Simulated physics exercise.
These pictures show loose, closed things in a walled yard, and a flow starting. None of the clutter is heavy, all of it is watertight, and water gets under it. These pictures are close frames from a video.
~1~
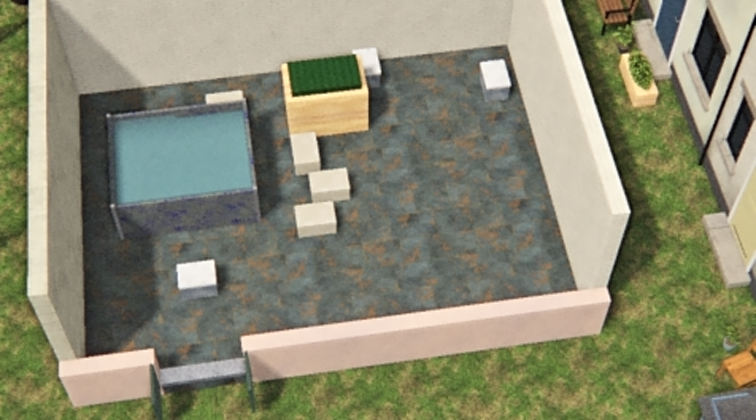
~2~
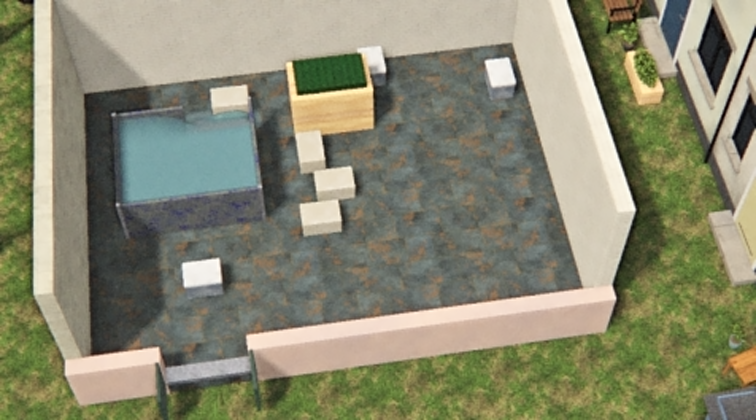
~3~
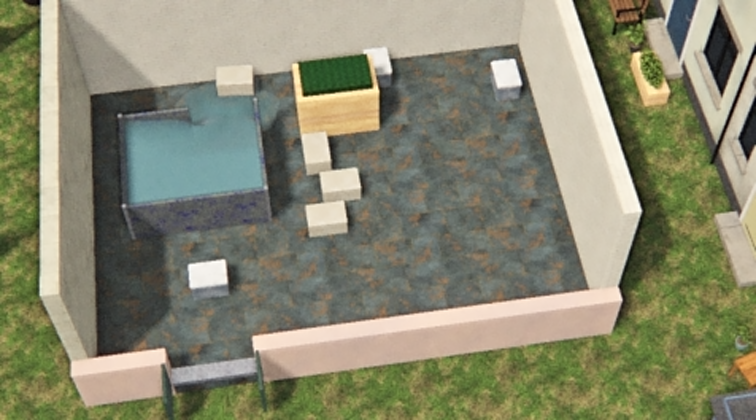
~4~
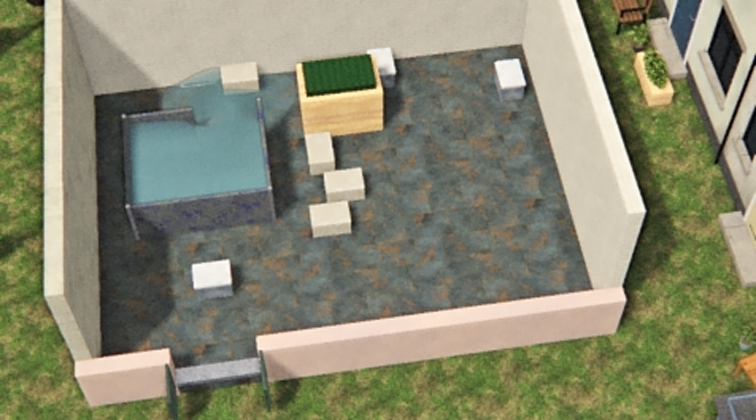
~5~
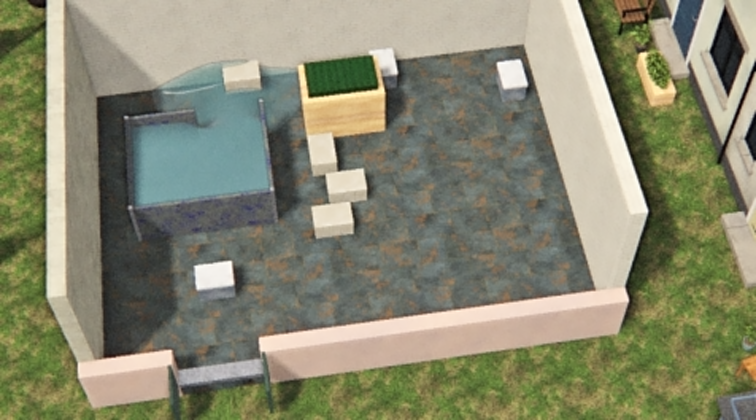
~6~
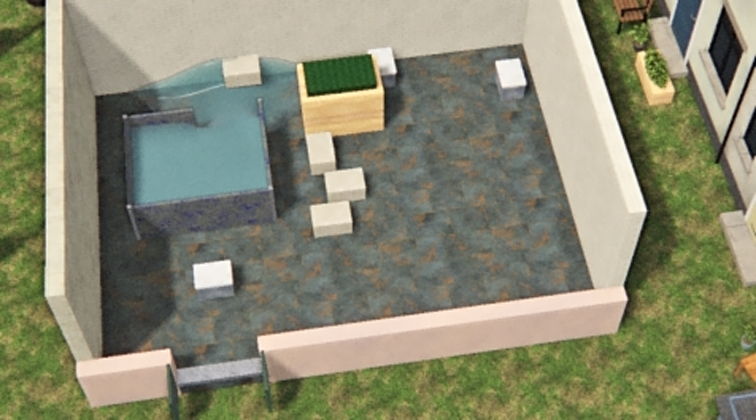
A raised, dark-sided tank of blue water stands at the left of a walled, slate-floored yard seen from high above, with grass around it. Pale blocks dot the floor around a light wooden box with a green top near the back wall. As the view drifts slightly left, water pours from the tank's back, pushes one pale block toward the rear wall, and spreads thinly along it.
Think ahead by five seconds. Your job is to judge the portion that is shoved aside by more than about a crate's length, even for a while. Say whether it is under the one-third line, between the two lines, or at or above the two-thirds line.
The portion moved well away stays in the middle third.
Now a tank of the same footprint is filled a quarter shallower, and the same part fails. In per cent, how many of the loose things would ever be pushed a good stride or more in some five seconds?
I'd put it near 40 per cent of the loose things.
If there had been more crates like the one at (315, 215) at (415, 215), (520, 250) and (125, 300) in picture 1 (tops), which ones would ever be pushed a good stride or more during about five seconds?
Listed in sequence, the answers are remains nearby, displaced a stride and displaced a stride.
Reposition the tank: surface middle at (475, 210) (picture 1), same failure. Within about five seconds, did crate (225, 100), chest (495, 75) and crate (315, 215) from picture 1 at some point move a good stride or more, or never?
Results in order: Made it that far / made it that far / never that far.
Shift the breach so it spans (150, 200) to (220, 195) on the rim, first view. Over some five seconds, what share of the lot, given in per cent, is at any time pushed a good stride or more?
I make it 10 per cent.
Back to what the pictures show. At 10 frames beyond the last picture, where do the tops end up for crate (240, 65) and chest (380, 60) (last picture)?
I'd say around (361, 58) for the first and around (501, 66) for the second.
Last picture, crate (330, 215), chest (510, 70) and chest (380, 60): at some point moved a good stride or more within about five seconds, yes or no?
As listed: Under that, yes, that far or more.
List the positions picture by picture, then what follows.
In the first frame, a crate at (225, 102), on the bottom; a chest at (495, 73), on the bottom; 0 of 7 have shifted.
In the second frame, a crate at (229, 96), on the bottom, close to its start; a chest at (501, 72) rests on the ground; 1 of 7 have shifted.
In the third frame, a crate at (234, 75) rests on the ground, a stride from its start; a chest at (506, 73) rests on the ground; 1 of 7 have shifted.
In the fourth frame, a crate at (239, 73), on the bottom, a stride from its start; a chest at (510, 73) rests on the ground; 1 of 7 have shifted.
In the fifth frame, a crate at (241, 71), afloat, a stride from its start; a chest at (512, 73) rests on the ground; 1 of 7 have shifted.
In the sixth frame, a crate at (241, 65) floats, a stride from its start; a chest at (511, 72), on the bottom; 1 of 7 have shifted.
A moment on, 1 of 7 are well off their spots; 1 afloat.
Next, 2 of 7 are well off their spots; 2 afloat.
Later, 3 of 7 are well off their spots; 3 afloat.
In the end, 3 of 7 are well off their spots, and 3 have been at some point; 2 afloat.
